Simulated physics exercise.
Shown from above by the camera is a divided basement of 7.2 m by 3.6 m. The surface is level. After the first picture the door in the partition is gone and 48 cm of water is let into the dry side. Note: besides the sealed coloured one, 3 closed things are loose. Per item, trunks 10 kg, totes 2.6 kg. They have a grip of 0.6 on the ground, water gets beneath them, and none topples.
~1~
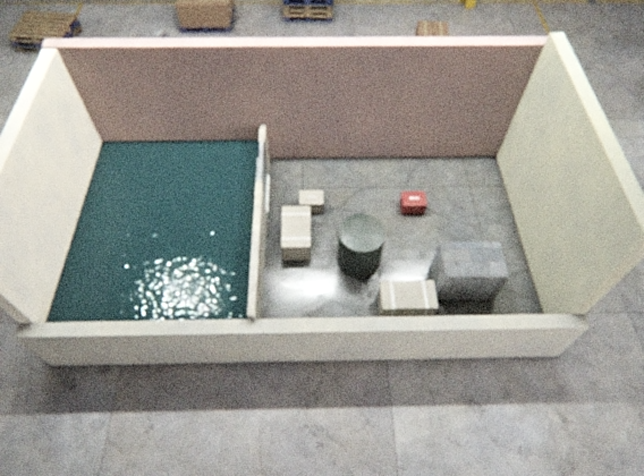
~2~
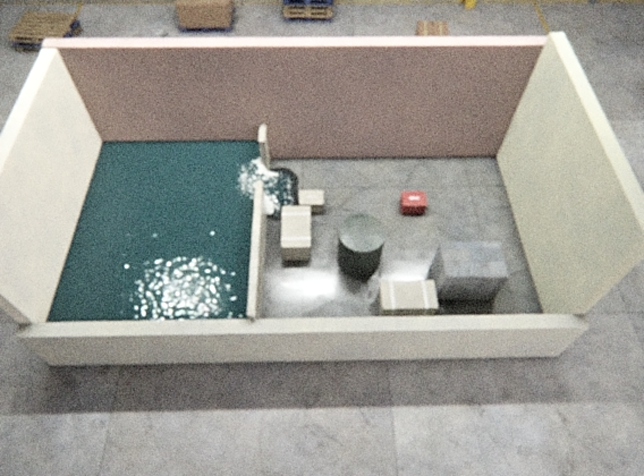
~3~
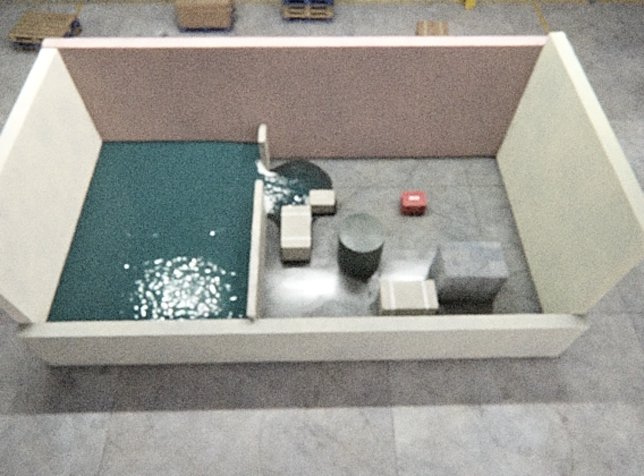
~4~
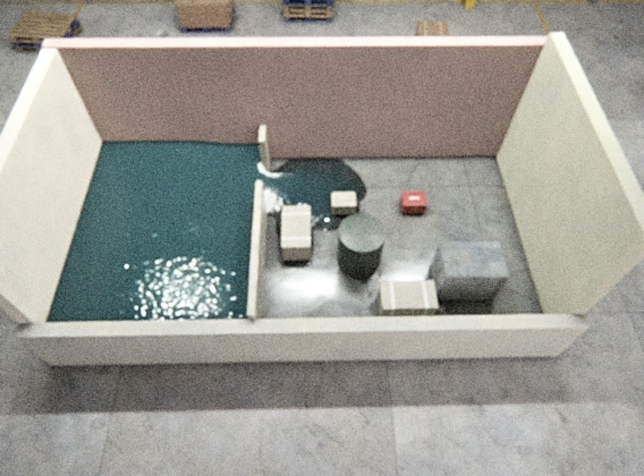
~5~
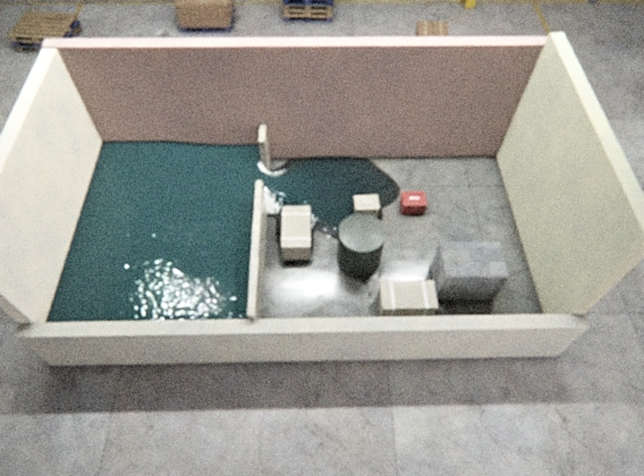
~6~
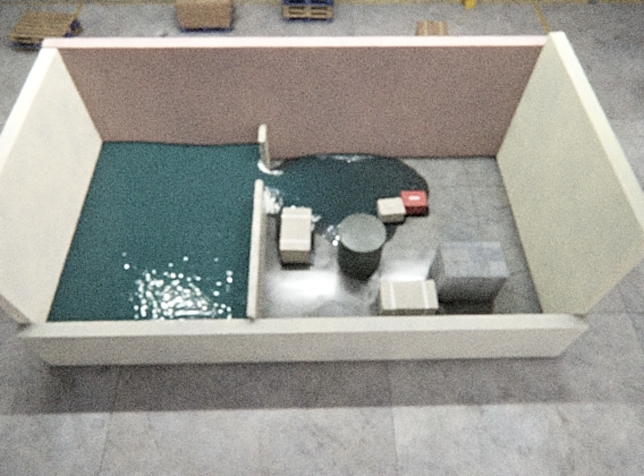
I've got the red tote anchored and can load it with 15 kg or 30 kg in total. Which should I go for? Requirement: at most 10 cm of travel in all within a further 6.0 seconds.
You need 30 kg.
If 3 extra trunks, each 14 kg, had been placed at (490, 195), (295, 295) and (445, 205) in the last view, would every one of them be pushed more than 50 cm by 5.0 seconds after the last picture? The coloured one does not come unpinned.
Per the listed order, goes farther, stays closer, goes farther.
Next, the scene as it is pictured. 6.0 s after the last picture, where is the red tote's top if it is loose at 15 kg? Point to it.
Roughly at pixel (511, 260).
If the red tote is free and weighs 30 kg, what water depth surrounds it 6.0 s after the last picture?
About 16 cm.
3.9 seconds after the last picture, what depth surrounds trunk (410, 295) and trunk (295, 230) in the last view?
Some 6 cm at the first, some 2 cm at the second.
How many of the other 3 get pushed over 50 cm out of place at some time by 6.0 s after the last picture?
The answer here is 2.
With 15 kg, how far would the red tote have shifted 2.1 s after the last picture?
60 cm.
Then, 0.4 s after the last picture the red tote would be 7 cm from its start with 15 kg and 0 cm from its start with 30 kg; 6 cm of water round it then.
Then, 2.1 s after the last picture the red tote would be 68 cm from its start with 15 kg and 0 cm from its start with 30 kg; 7 cm of water round it then.
Then, 3.9 s after the last picture the red tote would be 94 cm from its start with 15 kg and 0 cm from its start with 30 kg; 13 cm of water round it then.
Then, 6.0 s after the last picture the red tote would be 185 cm from its start with 15 kg and 0 cm from its start with 30 kg; 16 cm of water round it then.
